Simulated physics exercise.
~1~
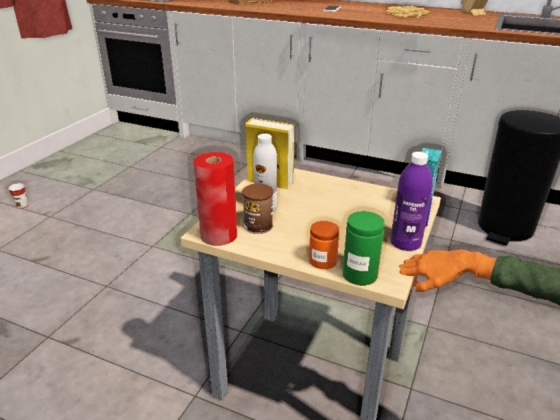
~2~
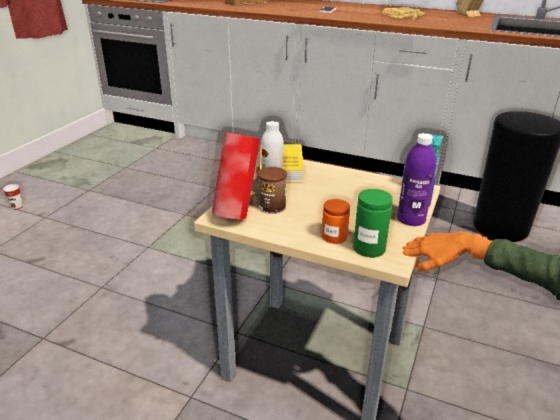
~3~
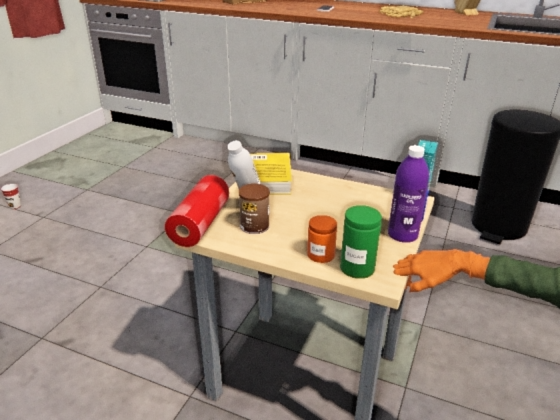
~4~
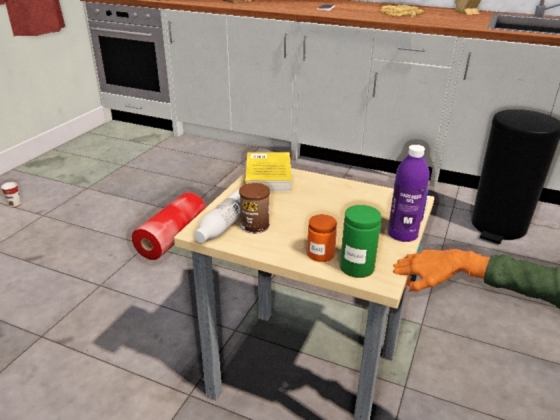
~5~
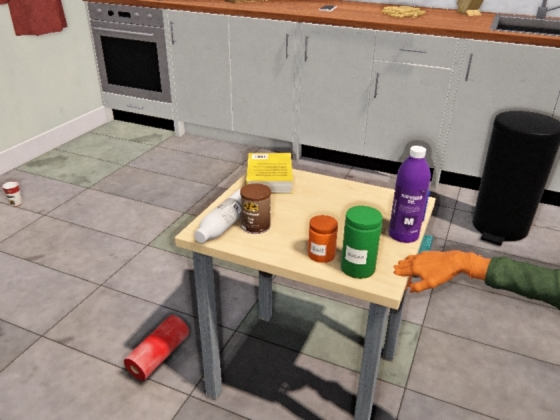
A small wooden table in a grey-tiled kitchen, seen from slightly above, jolts beneath a cluster of containers while an orange-gloved hand rests at its right edge. A red roll stands at the left near a white bottle, brown tin and yellow book, with orange and green jars in front and purple and turquoise containers at right. The roll tilts, and the book falls flat. The roll tips onto its side and drops off the left, the white bottle topples, and the turquoise carton falls behind the table. The roll ends on the floor, while both jars, the tin and the purple bottle remain upright.
